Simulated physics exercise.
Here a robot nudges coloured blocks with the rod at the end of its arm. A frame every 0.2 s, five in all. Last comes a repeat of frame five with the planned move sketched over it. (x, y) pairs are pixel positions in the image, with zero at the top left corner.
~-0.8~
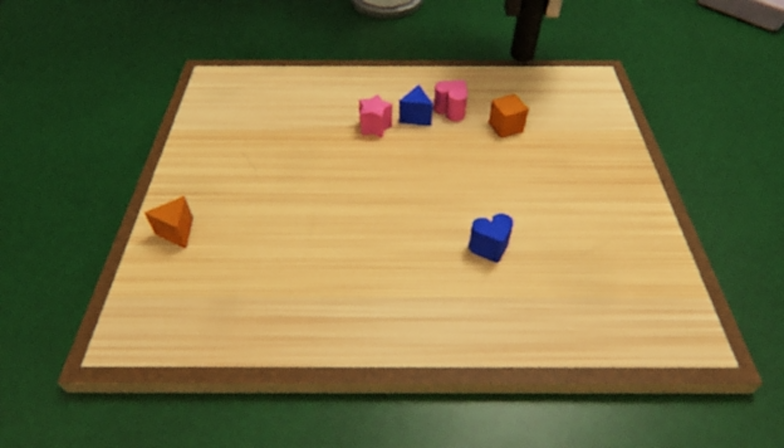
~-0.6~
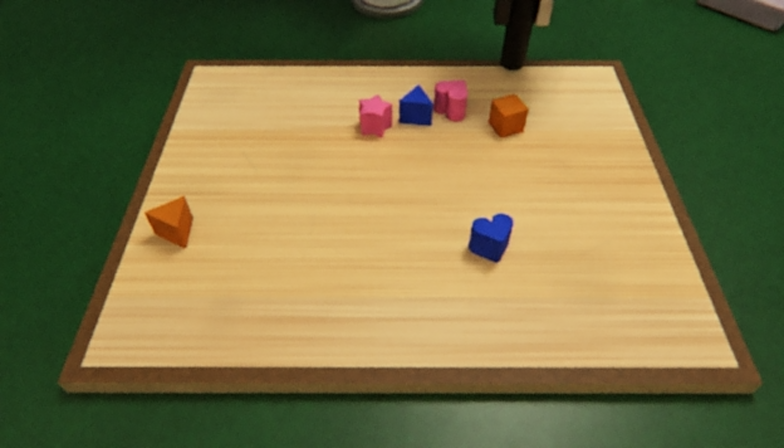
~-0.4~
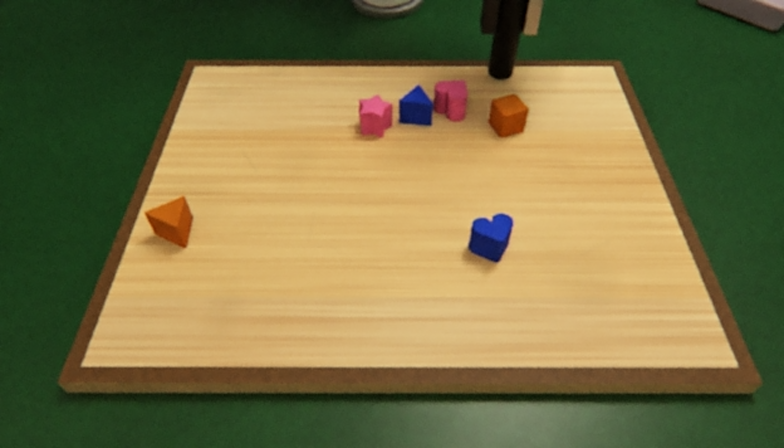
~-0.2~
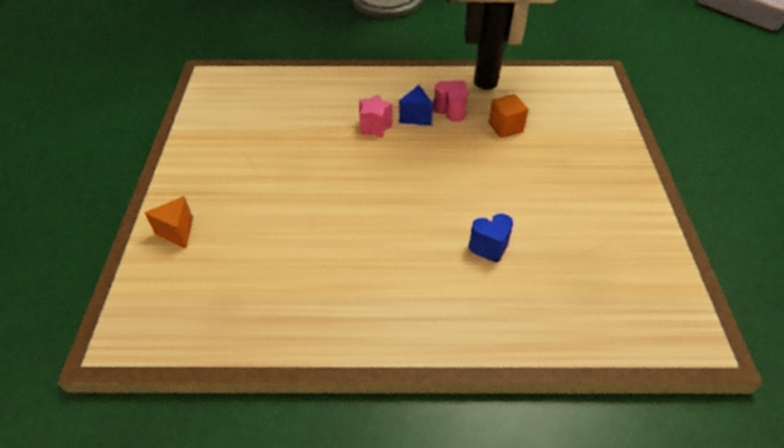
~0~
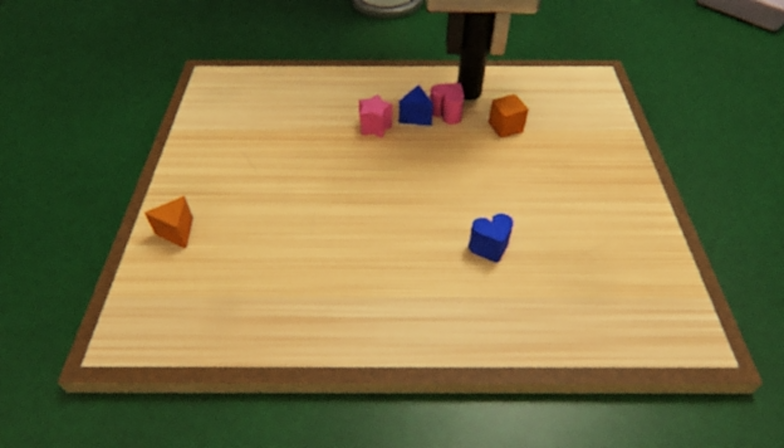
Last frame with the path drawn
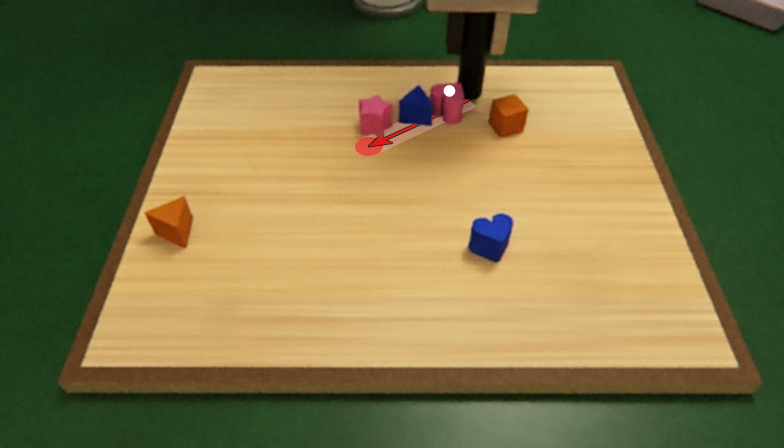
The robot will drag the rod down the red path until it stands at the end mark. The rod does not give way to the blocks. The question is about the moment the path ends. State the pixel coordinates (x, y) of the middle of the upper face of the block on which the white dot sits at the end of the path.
Its top centre lands on (412, 128).
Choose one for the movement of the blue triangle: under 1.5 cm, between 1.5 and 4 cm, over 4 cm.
Over 4 cm.
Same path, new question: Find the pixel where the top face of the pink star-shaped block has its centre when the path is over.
Its top middle is near (336, 110).
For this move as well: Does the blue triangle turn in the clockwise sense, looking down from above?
That would be a yes.
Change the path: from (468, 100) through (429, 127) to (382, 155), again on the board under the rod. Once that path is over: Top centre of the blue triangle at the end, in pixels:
It is at (391, 104).
The drawn path runs in a line from (468, 100) to (369, 146); the dot is on the pink heart.
On the path given first. One third of the way, rod at (437, 108); pink star-shaped block at (370, 106); blue triangle at (399, 103), turned 45° clockwise; pink heart at (425, 110), turned 35° anticlockwise.
Two thirds of the way, rod at (404, 123); pink star-shaped block at (354, 110); blue triangle at (380, 105), turned 40° clockwise; pink heart at (413, 126), turned 110° anticlockwise.
At the end, rod at (369, 139); pink star-shaped block at (336, 110); blue triangle at (365, 106), turned 75° clockwise; pink heart at (412, 128), turned 120° anticlockwise; orange square block not moved.
